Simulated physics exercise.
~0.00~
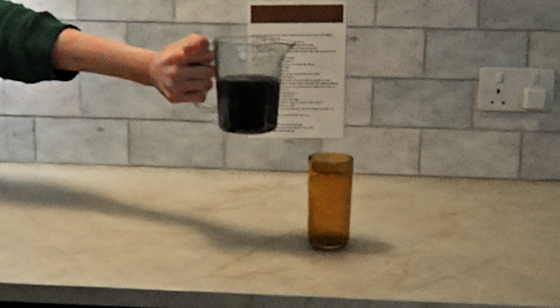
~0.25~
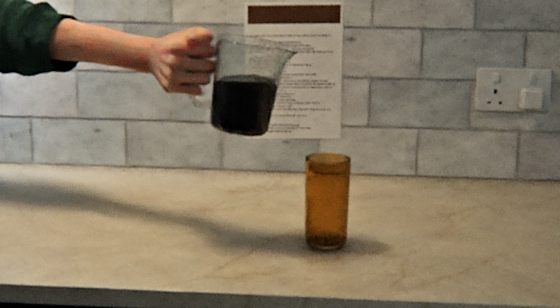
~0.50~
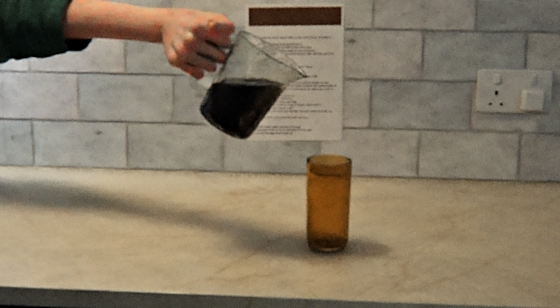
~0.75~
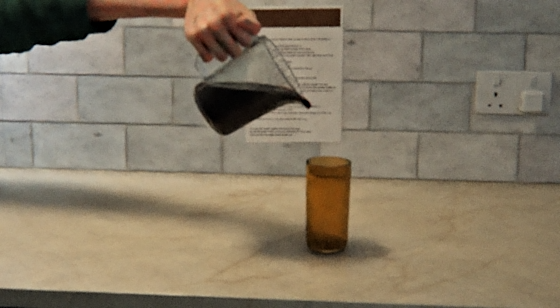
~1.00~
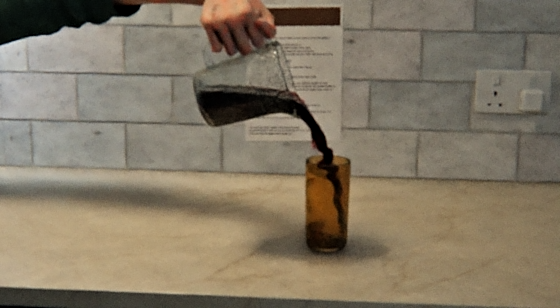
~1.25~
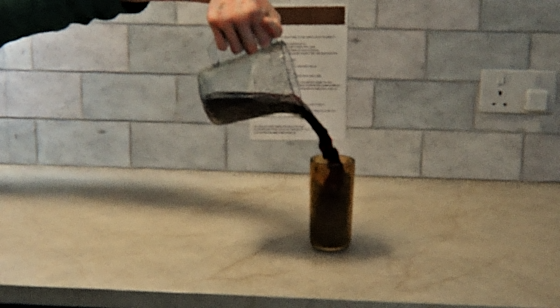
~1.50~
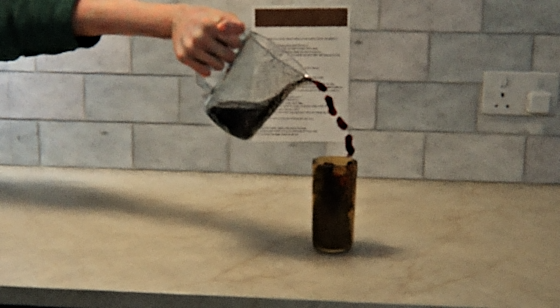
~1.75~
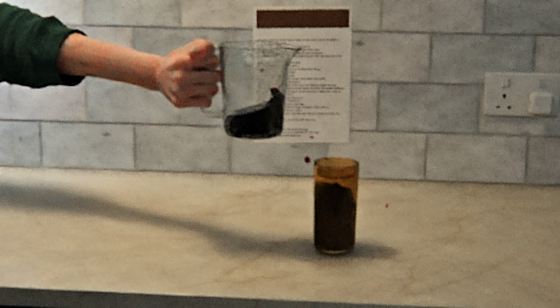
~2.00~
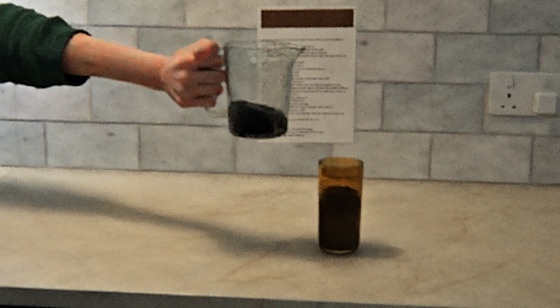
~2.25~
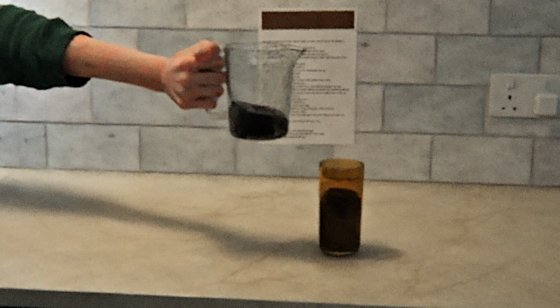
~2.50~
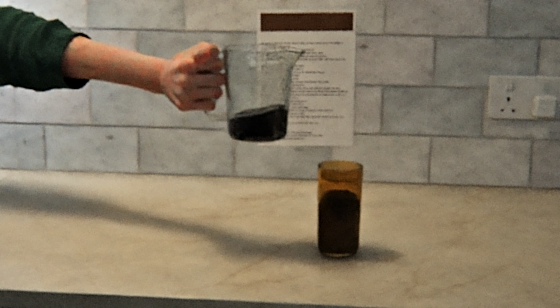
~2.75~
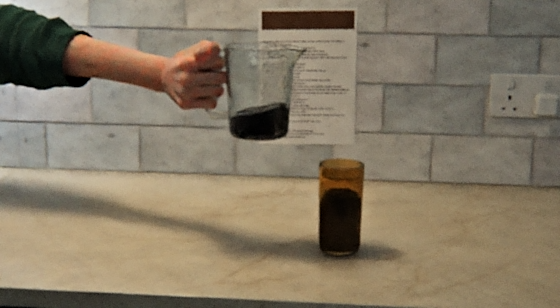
A hand in a dark green sleeve reaches in from the left, holding a clear pitcher of dark wine above a pale work surface, seen from the front with a slight sway. Below and to the right stands an empty, slim amber glass, with a printed sheet on the grey tiled wall behind and a white socket at right. The hand tips the pitcher steeply rightward, and a dark stream runs into the glass. It then turns upright, the stream breaking into drops. Finally, the pitcher is held level with some wine left, and the glass stands mostly filled.
